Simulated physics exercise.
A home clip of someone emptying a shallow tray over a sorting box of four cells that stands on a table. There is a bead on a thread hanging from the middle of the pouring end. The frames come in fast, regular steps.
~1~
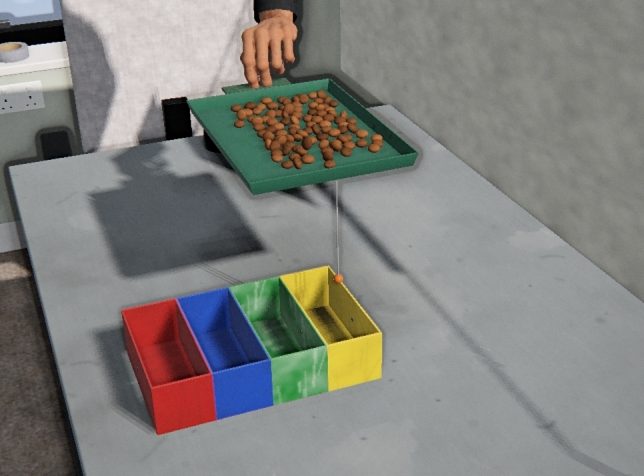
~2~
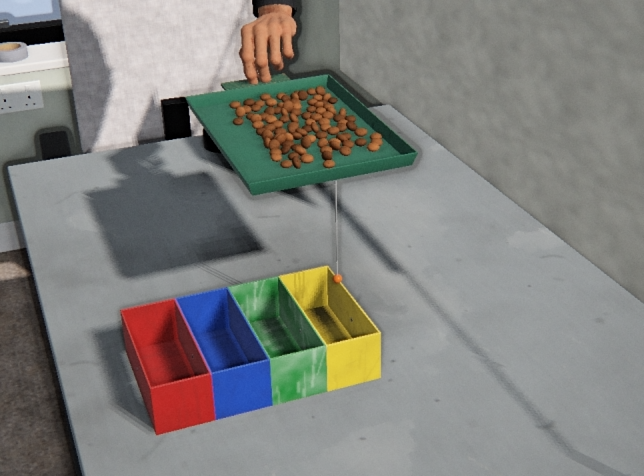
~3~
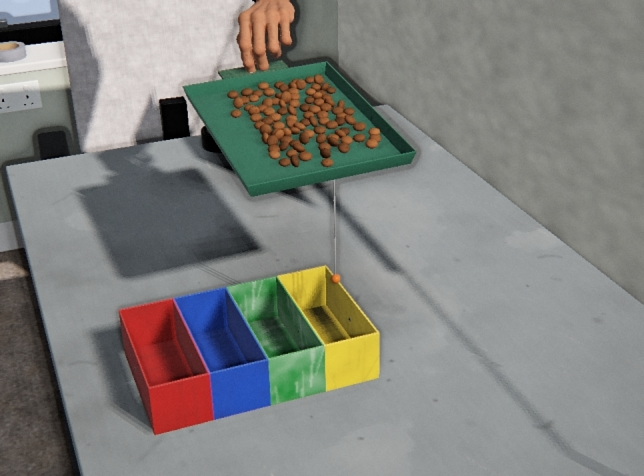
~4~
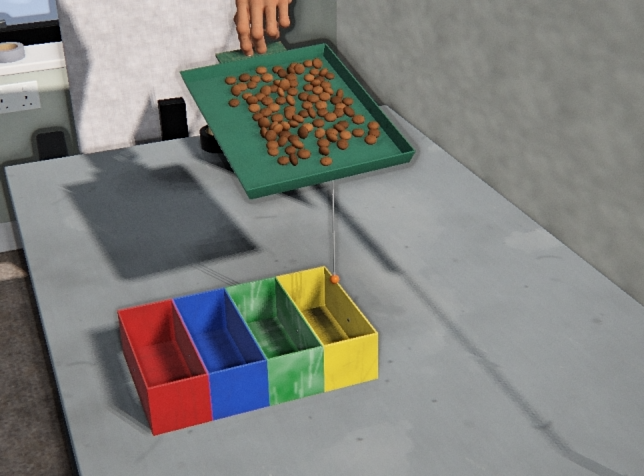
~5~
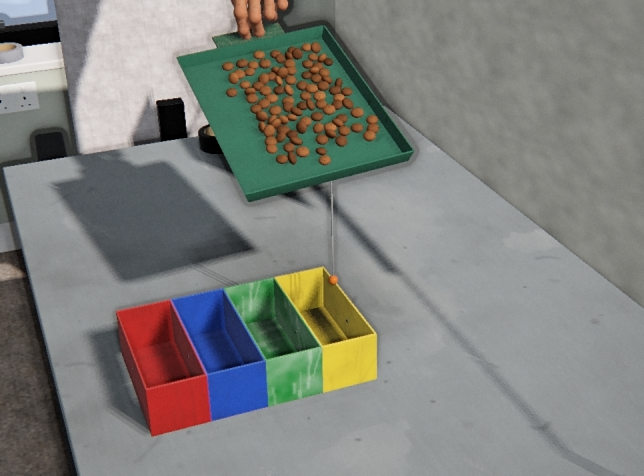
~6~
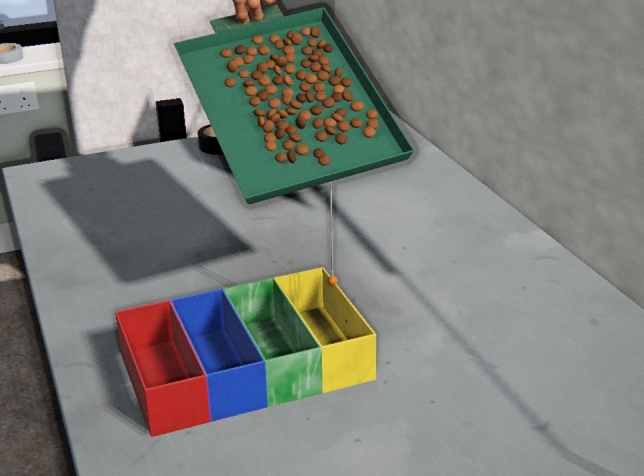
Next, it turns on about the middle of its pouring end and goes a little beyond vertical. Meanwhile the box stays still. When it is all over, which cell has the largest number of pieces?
The green cell.
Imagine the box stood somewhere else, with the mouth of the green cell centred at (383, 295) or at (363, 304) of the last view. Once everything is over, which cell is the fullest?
So the first one goes to the cell in red and the second to the red one.
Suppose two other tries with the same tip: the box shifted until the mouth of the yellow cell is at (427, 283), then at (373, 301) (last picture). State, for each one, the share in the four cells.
About 80% and about 100%.
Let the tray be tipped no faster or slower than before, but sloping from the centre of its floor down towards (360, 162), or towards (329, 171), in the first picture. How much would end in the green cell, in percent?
Close to 0 percent first and close to 10 percent second.
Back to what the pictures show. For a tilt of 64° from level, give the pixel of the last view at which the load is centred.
Near the pixel (294, 169).
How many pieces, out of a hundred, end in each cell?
Red cell: Around 0 percent; blue cell: Around 10 percent; green cell: Around 50 percent; yellow cell: Around 20 percent.
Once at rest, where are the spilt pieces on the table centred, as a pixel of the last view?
Their middle ends up at roughly (404, 374).
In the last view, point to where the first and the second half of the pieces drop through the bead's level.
Near (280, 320) to start, and near (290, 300) afterwards.
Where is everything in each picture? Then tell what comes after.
In the first picture, corners of the pouring end at (253, 181) and (413, 152), level; middle of the load at (294, 128), bits of dog kibble; bead on its thread at (338, 279); red cell at (184, 400); blue cell at (243, 385); green cell at (300, 371); yellow cell at (355, 357).
In the second picture, corners of the pouring end at (252, 182) and (412, 152), level; middle of the load at (293, 126).
In the third picture, corners of the pouring end at (250, 183) and (411, 150), tipped barely, lowest at the left corner; middle of the load at (291, 119).
In the fourth picture, corners of the pouring end at (249, 187) and (410, 150), tipped a little, lowest at the left corner; middle of the load at (290, 110).
In the fifth picture, corners of the pouring end at (248, 191) and (409, 149), tipped clearly, lowest at the left corner; middle of the load at (288, 101).
In the sixth picture, corners of the pouring end at (248, 194) and (409, 149), tipped clearly, lowest at the left corner; middle of the load at (287, 93); red cell at (178, 401); blue cell at (237, 387); green cell at (294, 373); yellow cell at (349, 359).
Soon, tray tipped steeply; most on the tray; a small part falling or outside the box.
A while on, tray tipped past a quarter turn; a small part on the tray; about a third in the green cell; a small part in the yellow cell; a small part in the blue cell; about a quarter falling or outside the box.
Towards the end, tray tipped past a quarter turn; about half in the green cell; about a quarter in the yellow cell; a small part in the blue cell; a small part falling or outside the box.
Finally, tray tipped past a quarter turn; about half in the green cell; about a quarter in the yellow cell; a small part in the blue cell; none in the red cell; a small part outside the box.
